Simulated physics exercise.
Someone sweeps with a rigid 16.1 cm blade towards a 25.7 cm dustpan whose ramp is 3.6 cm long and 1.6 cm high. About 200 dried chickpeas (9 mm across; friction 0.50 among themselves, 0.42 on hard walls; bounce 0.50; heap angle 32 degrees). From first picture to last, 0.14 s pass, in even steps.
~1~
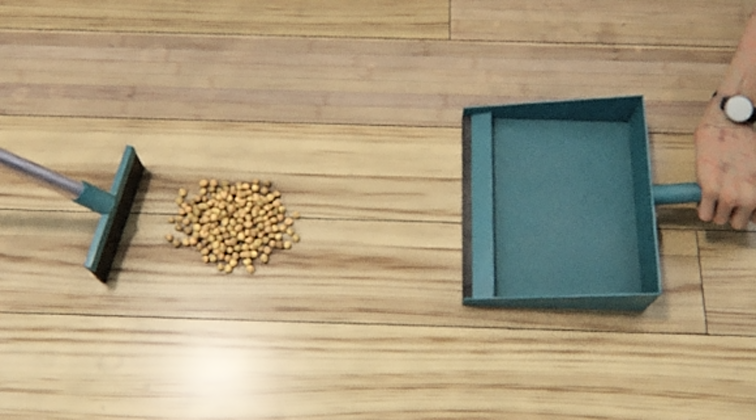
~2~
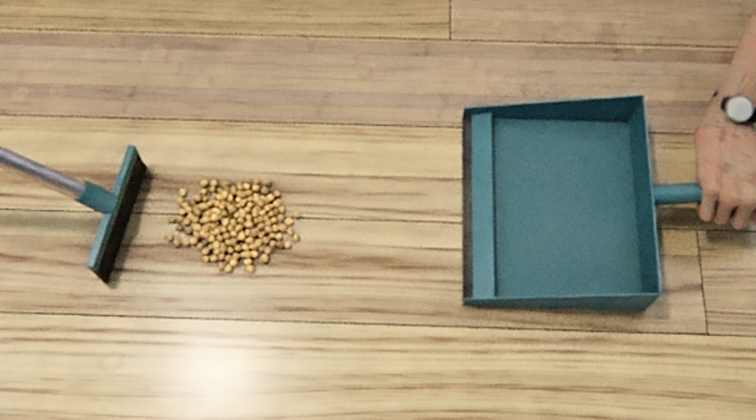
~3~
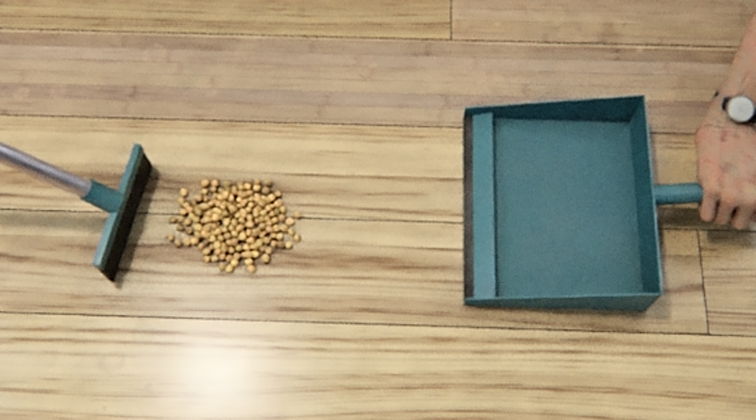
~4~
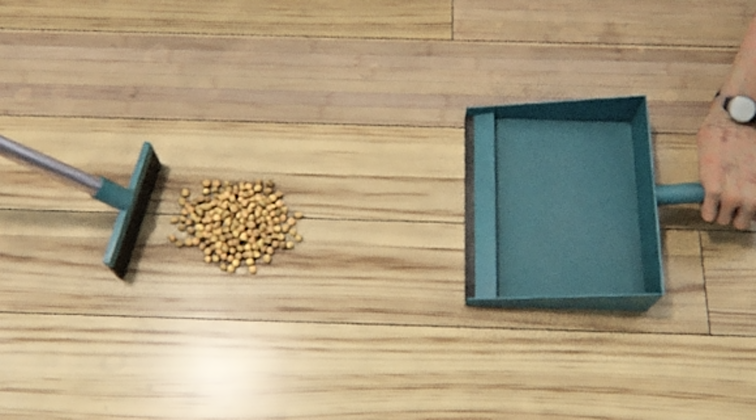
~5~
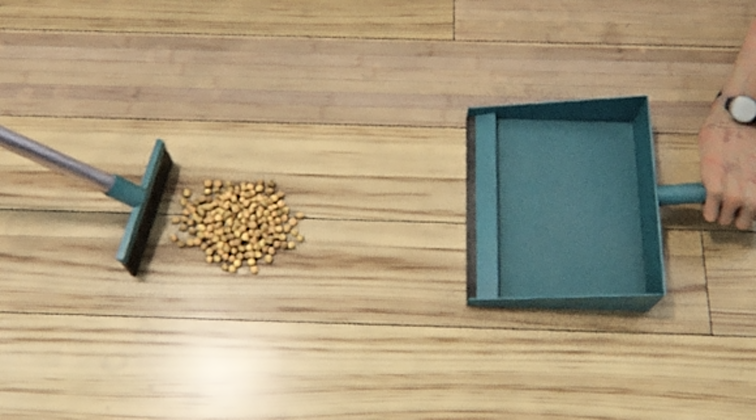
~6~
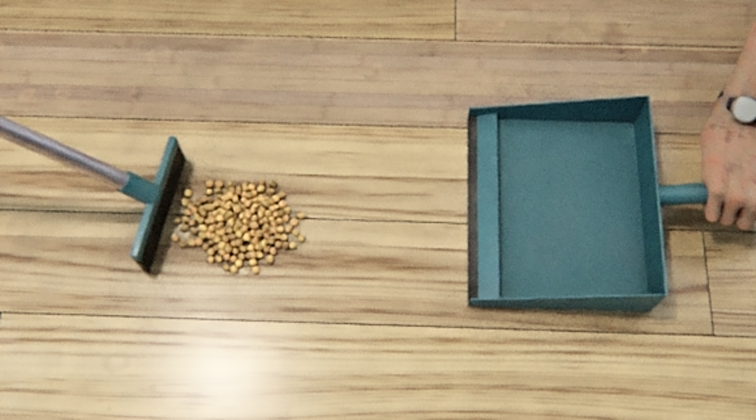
At first, a teal blade on a grey handle sits left of a loose pile of dried chickpeas on a wooden floor, while a hand holds a teal dustpan at the right. The blade then slides rightward to the pile's left edge, and the chickpeas and dustpan barely move.
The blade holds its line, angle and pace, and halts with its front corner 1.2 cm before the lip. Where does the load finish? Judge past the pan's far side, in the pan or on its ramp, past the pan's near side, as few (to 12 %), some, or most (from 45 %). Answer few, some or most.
Far side few, pan few, near side few.
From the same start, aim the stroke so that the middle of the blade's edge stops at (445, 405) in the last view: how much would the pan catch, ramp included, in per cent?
Some 0 per cent.
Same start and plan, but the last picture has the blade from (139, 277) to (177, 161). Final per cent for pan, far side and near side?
Pan 20, far 0, near 25.
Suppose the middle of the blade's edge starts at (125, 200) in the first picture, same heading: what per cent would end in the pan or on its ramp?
About 0 per cent.
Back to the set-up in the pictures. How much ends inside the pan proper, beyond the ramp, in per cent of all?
Roughly 0 per cent.
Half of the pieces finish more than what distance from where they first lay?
About 18 cm.
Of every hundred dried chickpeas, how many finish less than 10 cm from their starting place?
About 40 per cent.
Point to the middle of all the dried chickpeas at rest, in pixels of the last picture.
Around (380, 226).
Then, 0.36 s after the last picture, middle of the blade 21 cm from the lip; 0 % over the lip, far side 0 %, near side 0 %.
Then, 0.60 s after the last picture, middle of the blade 10 cm from the lip; 0 % over the lip, far side 0 %, near side 0 %.
Then, 0.95 s after the last picture, middle of the blade 3 cm from the lip; 5 % over the lip, far side 0 %, near side 0 %.
In the end, far side 0 %, pan 5 %, near side 0 %, in front of the lip or behind the blade 95 %.
